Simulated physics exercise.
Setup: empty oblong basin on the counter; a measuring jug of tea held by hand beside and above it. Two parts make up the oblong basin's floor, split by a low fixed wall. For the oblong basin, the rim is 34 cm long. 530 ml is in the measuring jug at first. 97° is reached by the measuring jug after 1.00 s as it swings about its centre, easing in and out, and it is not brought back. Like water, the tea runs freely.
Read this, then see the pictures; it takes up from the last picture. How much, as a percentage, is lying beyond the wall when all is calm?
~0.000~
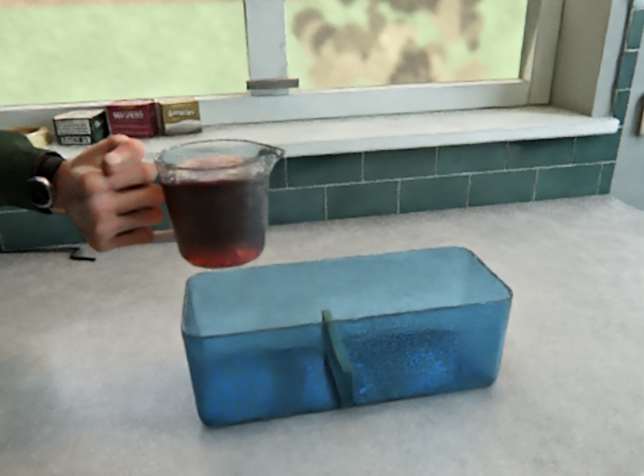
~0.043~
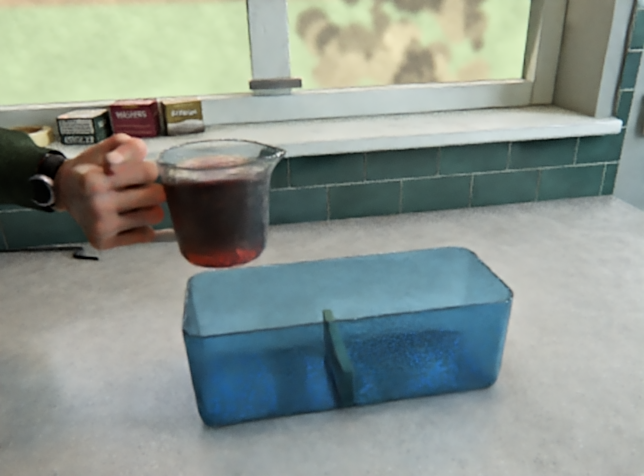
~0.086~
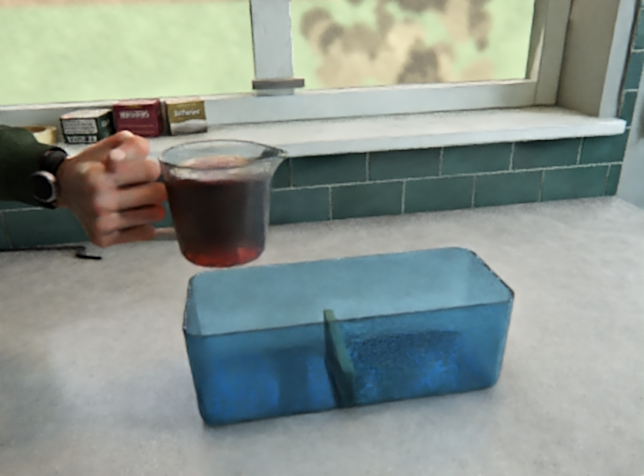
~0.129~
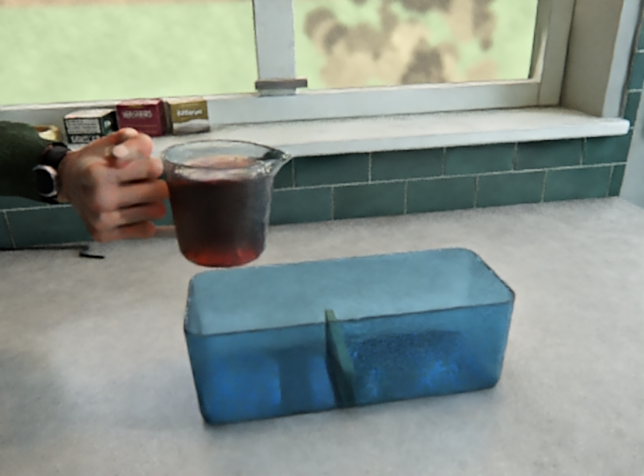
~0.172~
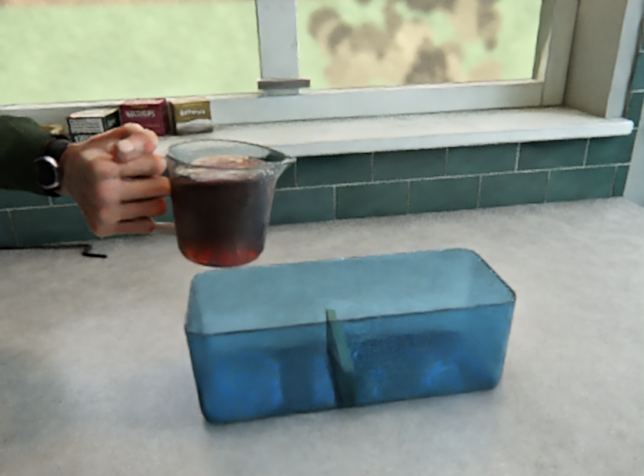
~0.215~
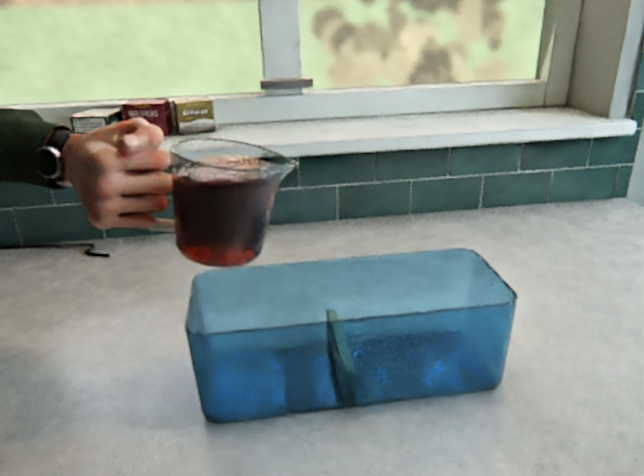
Around 66 per cent lies beyond the wall.
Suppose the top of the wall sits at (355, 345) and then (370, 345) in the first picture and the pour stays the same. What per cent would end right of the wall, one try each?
The first gives near 30 per cent and the second near 10 per cent.
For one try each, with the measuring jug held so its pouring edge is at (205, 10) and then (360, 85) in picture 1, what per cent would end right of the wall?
Near 10 in a hundred on the first go and near 95 in a hundred on the second.
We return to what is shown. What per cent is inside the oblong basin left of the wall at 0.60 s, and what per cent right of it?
Left about 0, right about 7.
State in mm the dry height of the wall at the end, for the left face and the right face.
The left comes to roughly 36 mm and the right to roughly 30 mm.
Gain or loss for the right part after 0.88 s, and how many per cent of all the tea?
Its share increases, some 12 in a hundred.
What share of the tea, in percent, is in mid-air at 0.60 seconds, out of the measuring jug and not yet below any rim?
Around 16 percent.
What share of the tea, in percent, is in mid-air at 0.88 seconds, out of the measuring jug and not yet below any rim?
Near 14 per cent, I'd say.
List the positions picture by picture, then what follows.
Tilt 0°; pouring edge (286, 150); surface from (163, 172) to (268, 164); the oblong basin's rim runs from (185, 305) to (489, 271); the wall's top is at (336, 338), in the first frame.
Tilt 0°; pouring edge (287, 151); surface from (165, 171) to (268, 164), in the second frame.
Tilt 2°; pouring edge (289, 152); surface from (167, 170) to (270, 164), in the third frame.
Tilt 4°; pouring edge (292, 155); surface from (170, 170) to (273, 166), in the fourth frame.
Tilt 7°; pouring edge (295, 159); surface from (172, 171) to (277, 166), in the fifth frame.
Tilt 11°; pouring edge (299, 164); surface from (176, 171) to (282, 167), in the sixth frame.
After 0.60 s the tilt is 63° and 76 per cent is still to pour, 0 is left of the wall and 7 right of it.
After 0.88 s the tilt is 94° and 24 per cent is still to pour, 9 is left of the wall and 53 right of it.
After 1.18 s the tilt is 97° and 2 per cent is still to pour, 30 is left of the wall and 65 right of it.
After 1.50 s the tilt is 97° and 0 per cent is still to pour, 34 is left of the wall and 65 right of it.
In the end 34 per cent lies left of the wall, 66 right of it and 1 outside.
